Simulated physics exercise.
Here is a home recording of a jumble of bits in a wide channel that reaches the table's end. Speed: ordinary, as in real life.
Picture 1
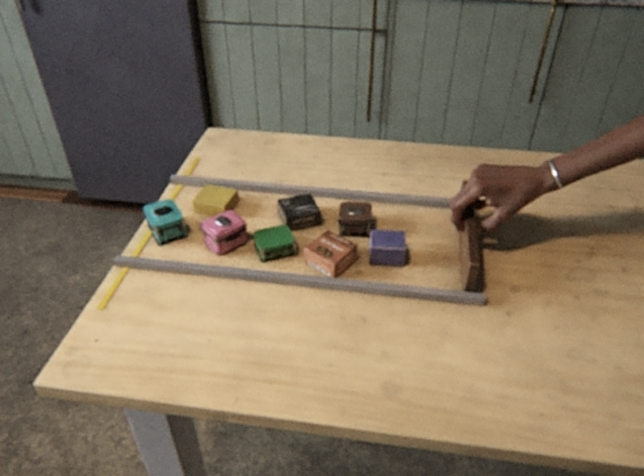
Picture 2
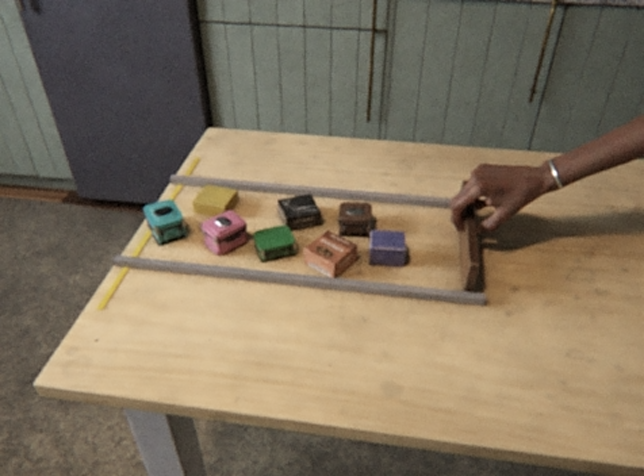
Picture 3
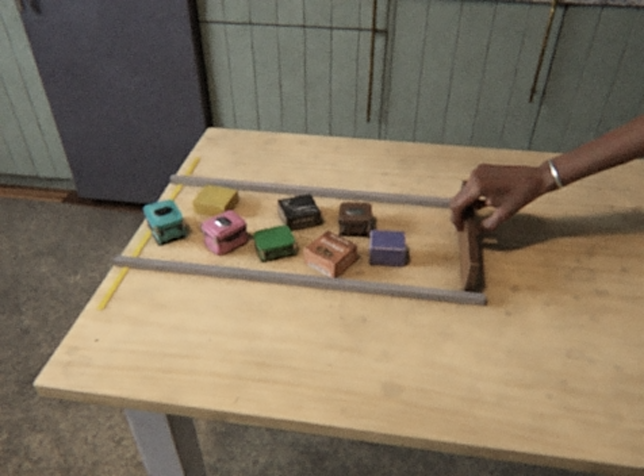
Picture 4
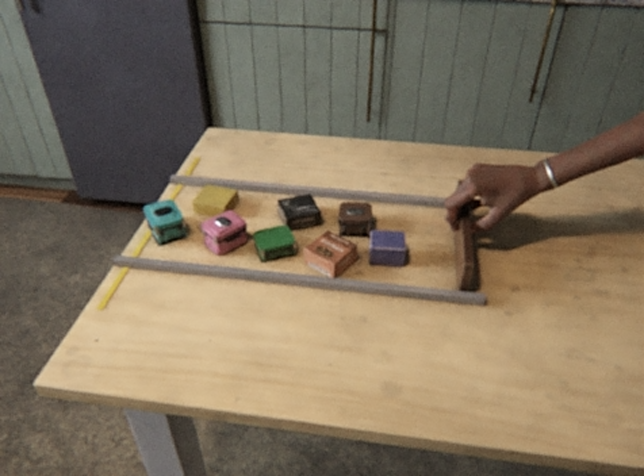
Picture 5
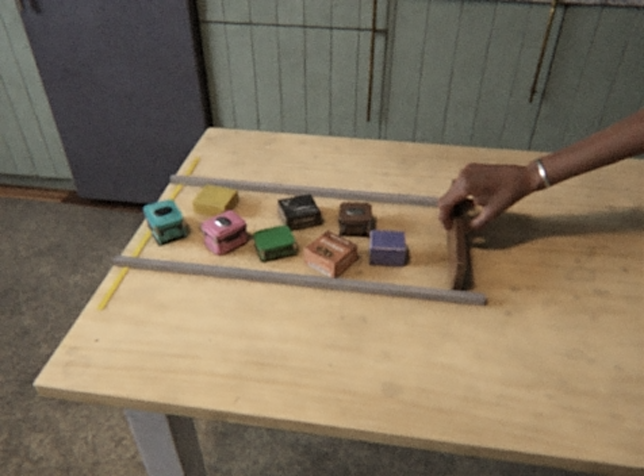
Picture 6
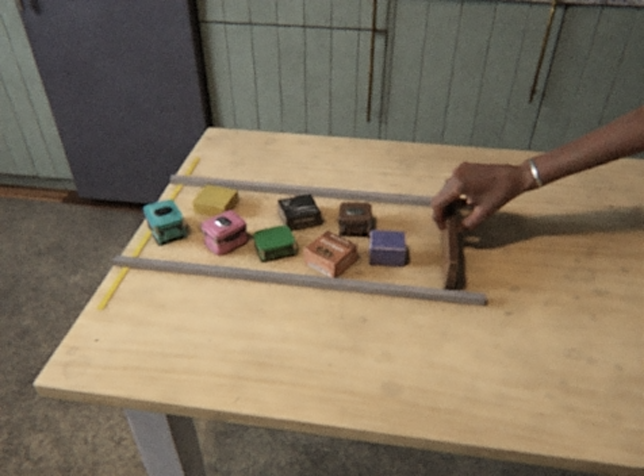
On a pale wooden table, eight small coloured boxes and blocks sit scattered between two grey rails, with yellow tape at the left, while a hand holds a dark board upright at the right. The hand stays still at first, then slides the board slightly left, and the boxes do not move.
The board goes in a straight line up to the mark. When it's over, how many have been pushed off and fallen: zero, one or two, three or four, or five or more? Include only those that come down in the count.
By the end, five or more have fallen.
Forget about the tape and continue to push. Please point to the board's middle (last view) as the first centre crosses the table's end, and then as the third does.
The middle is at about (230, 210), later at about (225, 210).
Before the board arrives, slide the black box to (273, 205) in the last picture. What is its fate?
Here it goes off.
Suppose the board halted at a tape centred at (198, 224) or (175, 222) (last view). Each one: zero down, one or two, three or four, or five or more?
Taking the two tapes in that order, I'd say 3 or 4 and 5 or more.
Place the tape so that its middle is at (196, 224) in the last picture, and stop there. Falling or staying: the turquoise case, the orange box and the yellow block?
In that case the turquoise case tips off, the orange box does not drop, the yellow block tips off.
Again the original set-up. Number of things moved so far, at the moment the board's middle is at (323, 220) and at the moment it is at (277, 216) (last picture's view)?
Note: First position 6; second position 7.
Early on, none off yet; turquoise case at rest near (165, 222); yellow block at rest near (216, 201); pink case travelled a little near (213, 228).
Finally, the number that fall off is five or more; lost, blue block, brown case, orange box, black box, green case, pink case, yellow block and turquoise case.
